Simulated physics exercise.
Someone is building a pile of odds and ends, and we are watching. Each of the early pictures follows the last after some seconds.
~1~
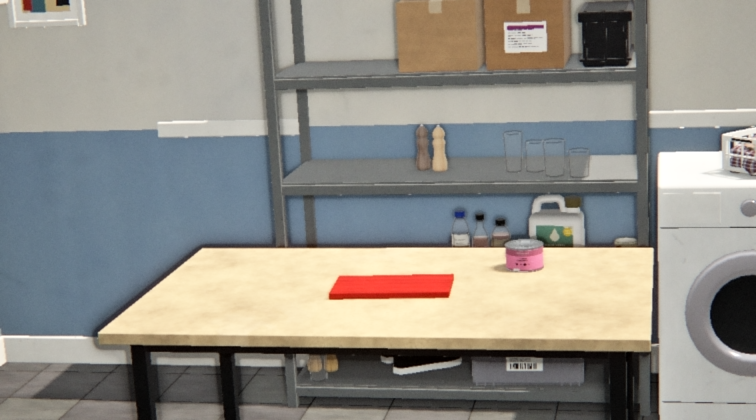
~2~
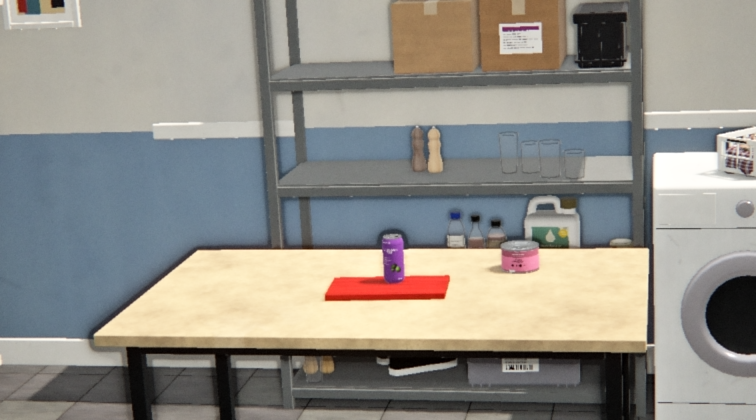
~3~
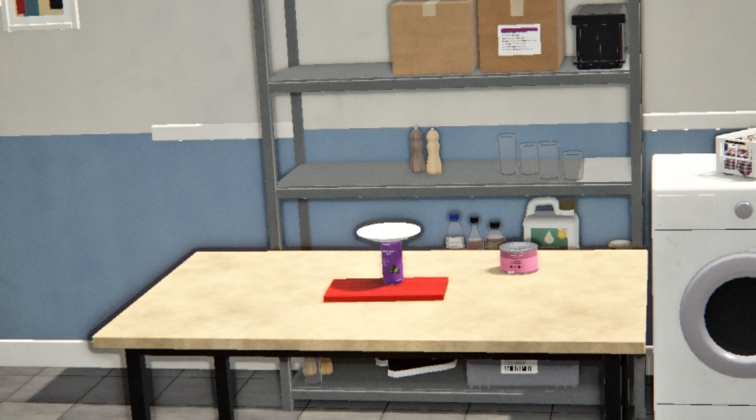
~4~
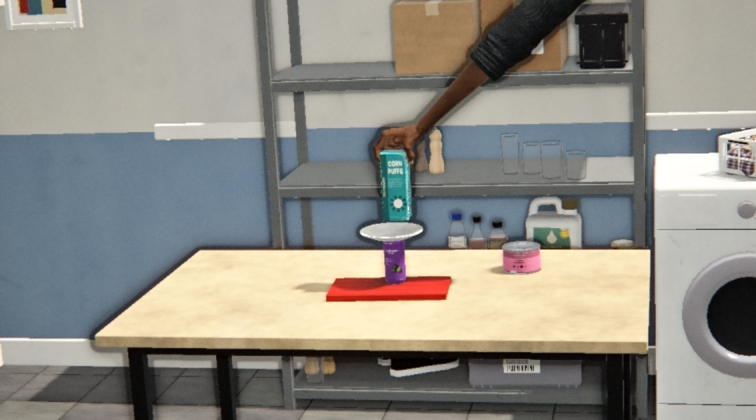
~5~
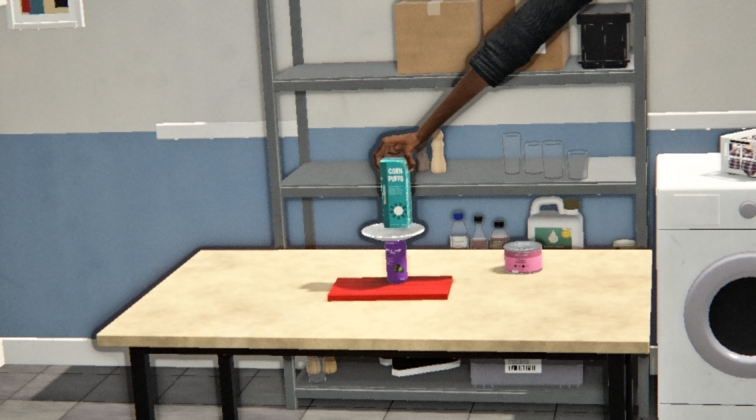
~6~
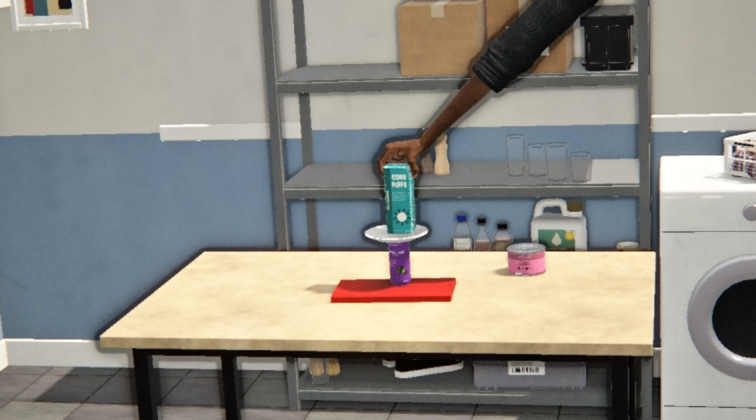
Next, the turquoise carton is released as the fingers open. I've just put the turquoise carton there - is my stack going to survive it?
The pile rests steadily.
Then, 0.30 s past the last view, nothing moves.
Then, 1.20 s past the last view, turquoise carton resting near (400, 199).
Finally, all 5 still in place. Final places as the last picture's camera would see them, turquoise carton near (400, 199). The pile keeps its balance.
